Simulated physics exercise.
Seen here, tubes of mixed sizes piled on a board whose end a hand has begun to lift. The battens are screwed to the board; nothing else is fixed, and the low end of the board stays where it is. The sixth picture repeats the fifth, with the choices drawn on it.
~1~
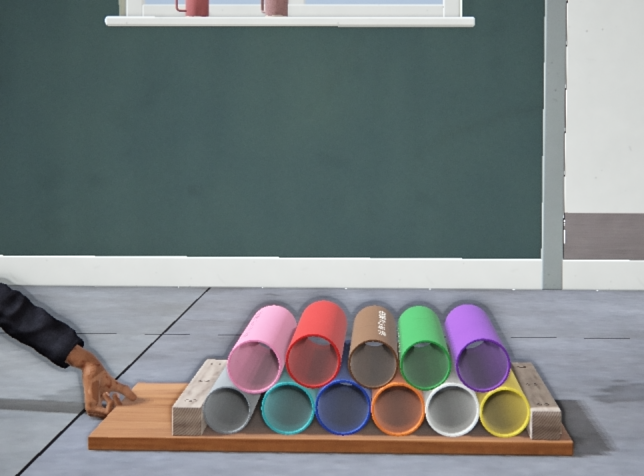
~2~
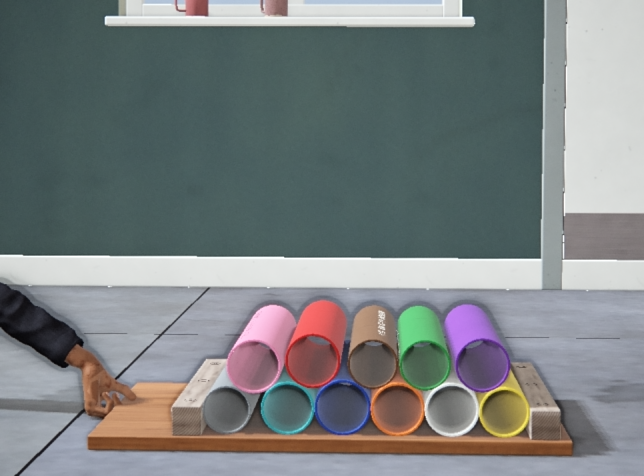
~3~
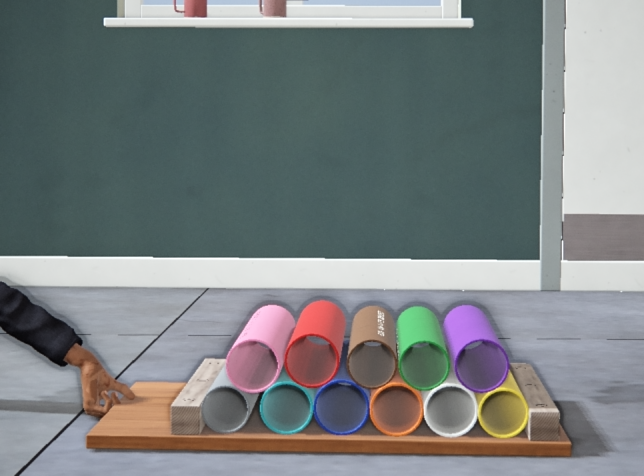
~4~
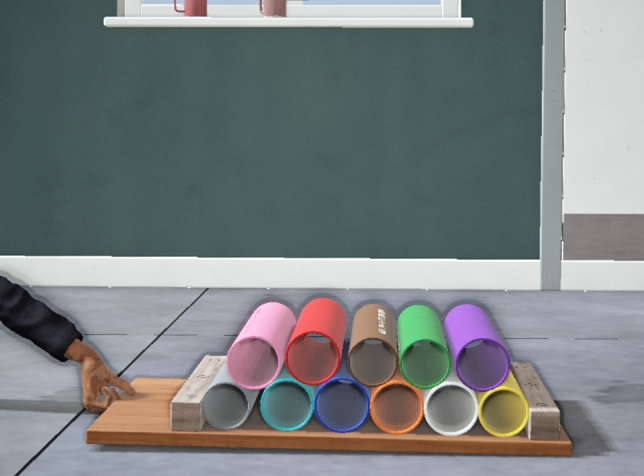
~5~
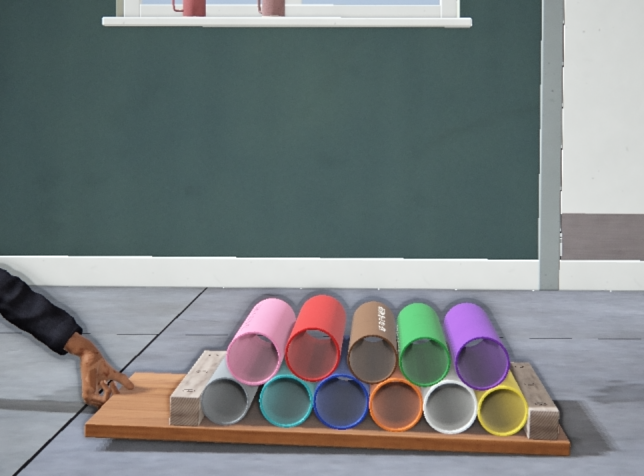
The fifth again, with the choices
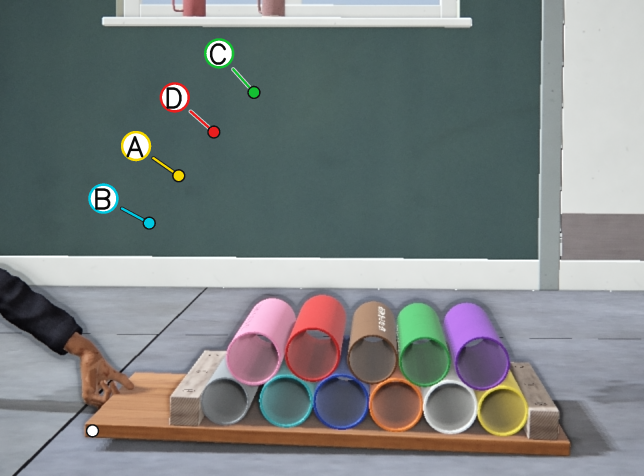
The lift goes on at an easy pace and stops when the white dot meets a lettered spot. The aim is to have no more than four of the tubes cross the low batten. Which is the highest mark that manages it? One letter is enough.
The last mark within the limit is B.
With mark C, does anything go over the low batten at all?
Yes.
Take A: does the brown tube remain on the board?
No.
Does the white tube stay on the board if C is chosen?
Yes.
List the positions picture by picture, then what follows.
In the first picture, green tube (426, 365); purple tube (483, 365); pink tube (255, 366).
In the second picture, pink tube (254, 366); red tube (313, 361).
In the third picture, board (333, 402); grey tube (226, 409); turquoise tube (286, 408); brown tube (372, 364).
In the fourth picture, board (333, 400); grey tube (226, 406); turquoise tube (287, 405).
In the fifth picture, board (332, 397); grey tube (225, 401); turquoise tube (286, 401).
On the marked copy, A at (179, 176); B at (149, 223); C at (254, 93); D at (214, 132); the white dot at (92, 431).
With B. Early on, board at 16°.
Further on, board at 28°.
At the end, board at 28°, one over the low batten (purple).
As for the rest, A five over the low batten; C five over the low batten; D five over the low batten.
